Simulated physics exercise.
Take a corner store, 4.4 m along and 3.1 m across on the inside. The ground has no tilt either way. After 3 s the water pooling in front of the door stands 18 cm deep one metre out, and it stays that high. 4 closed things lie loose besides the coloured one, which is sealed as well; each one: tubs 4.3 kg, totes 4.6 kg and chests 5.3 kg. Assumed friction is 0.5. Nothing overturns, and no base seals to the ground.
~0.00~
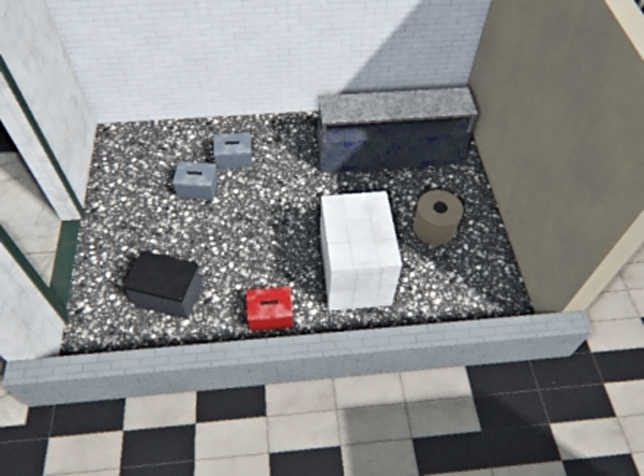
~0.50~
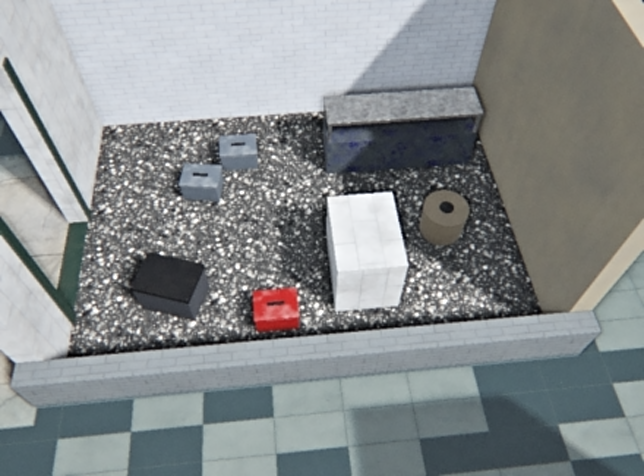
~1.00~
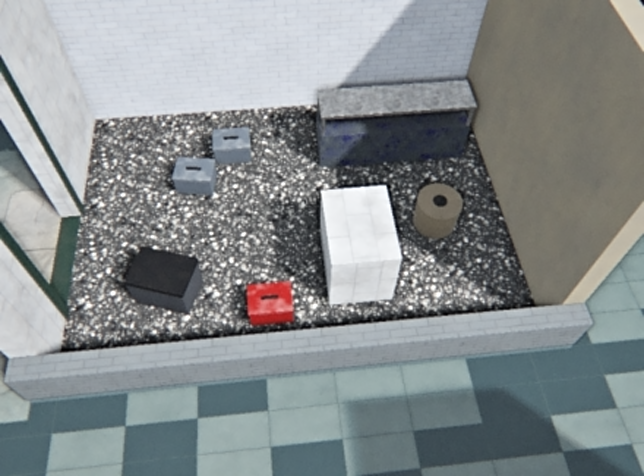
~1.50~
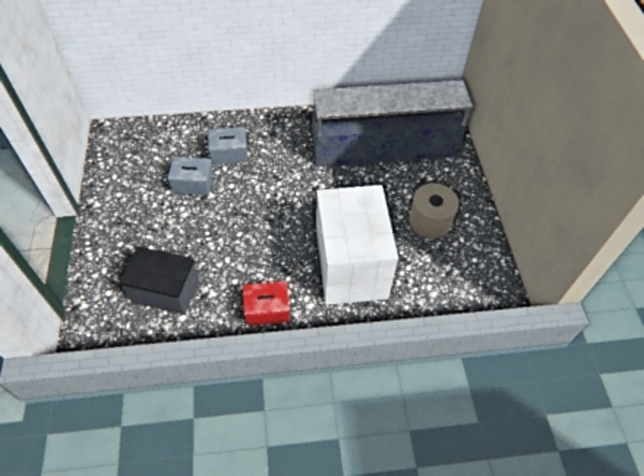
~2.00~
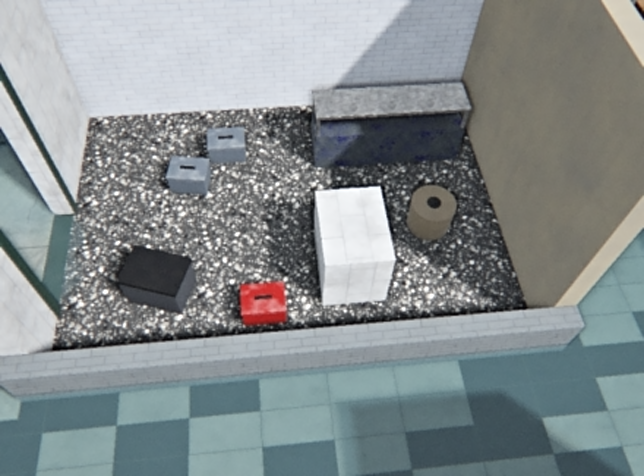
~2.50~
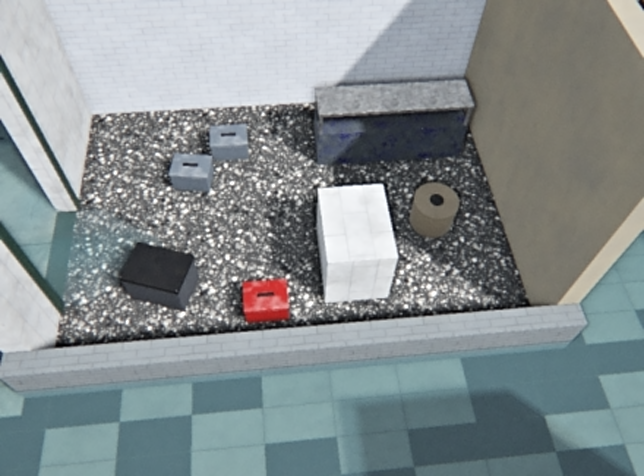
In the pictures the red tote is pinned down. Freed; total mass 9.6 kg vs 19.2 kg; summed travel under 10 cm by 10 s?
Odds are only the heavier choice passes.
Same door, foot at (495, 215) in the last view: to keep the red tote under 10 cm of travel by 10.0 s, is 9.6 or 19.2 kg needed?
In that setup the first mass works.
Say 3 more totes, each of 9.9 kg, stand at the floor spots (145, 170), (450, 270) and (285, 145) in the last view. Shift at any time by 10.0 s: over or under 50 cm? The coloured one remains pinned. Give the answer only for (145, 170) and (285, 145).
Taking them in order, the first is inside the line and the second is inside the line.
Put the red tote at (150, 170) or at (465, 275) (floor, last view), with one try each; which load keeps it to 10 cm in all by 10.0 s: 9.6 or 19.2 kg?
First try both suffice, second try the heavier suffices.
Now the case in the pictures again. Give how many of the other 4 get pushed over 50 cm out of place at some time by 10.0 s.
All told, that gives 2.
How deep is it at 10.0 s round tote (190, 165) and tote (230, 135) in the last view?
Close to 5 and 7 centimetres.
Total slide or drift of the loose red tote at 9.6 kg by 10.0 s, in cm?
Around 140 centimetres in total.
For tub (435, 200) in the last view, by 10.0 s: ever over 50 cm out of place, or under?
Not that far.
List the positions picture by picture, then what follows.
In the first picture, the red tote at (269, 303), on the bottom; 0.0 m2 under water; 0 of 5 have shifted.
In the second picture, the red tote at (276, 304) rests on the ground; 0.0 m2 under water; 0 of 5 have shifted.
In the third picture, the red tote at (270, 298) rests on the ground; water covers 0.0 m2; 0 of 5 have shifted.
In the fourth picture, the red tote at (266, 298) rests on the ground; 0.0 m2 under water; 0 of 5 have shifted.
In the fifth picture, the red tote at (263, 298), on the bottom; 0.1 m2 under water; 0 of 5 have shifted.
In the sixth picture, the red tote at (265, 295) rests on the ground; 0.6 m2 under water; 0 of 5 have shifted.
After 3.5 s the red tote would be 0 cm from its start with 9.6 kg and 0 cm from its start with 19.2 kg; 0 cm of water round it then.
After 4.5 s the red tote would be 1 cm from its start with 9.6 kg and 0 cm from its start with 19.2 kg; 4 cm of water round it then.
After 7.0 s the red tote would be 19 cm from its start with 9.6 kg and 0 cm from its start with 19.2 kg; 8 cm of water round it then.
After 10.0 s the red tote would be 129 cm from its start with 9.6 kg and 0 cm from its start with 19.2 kg; 9 cm of water round it then.
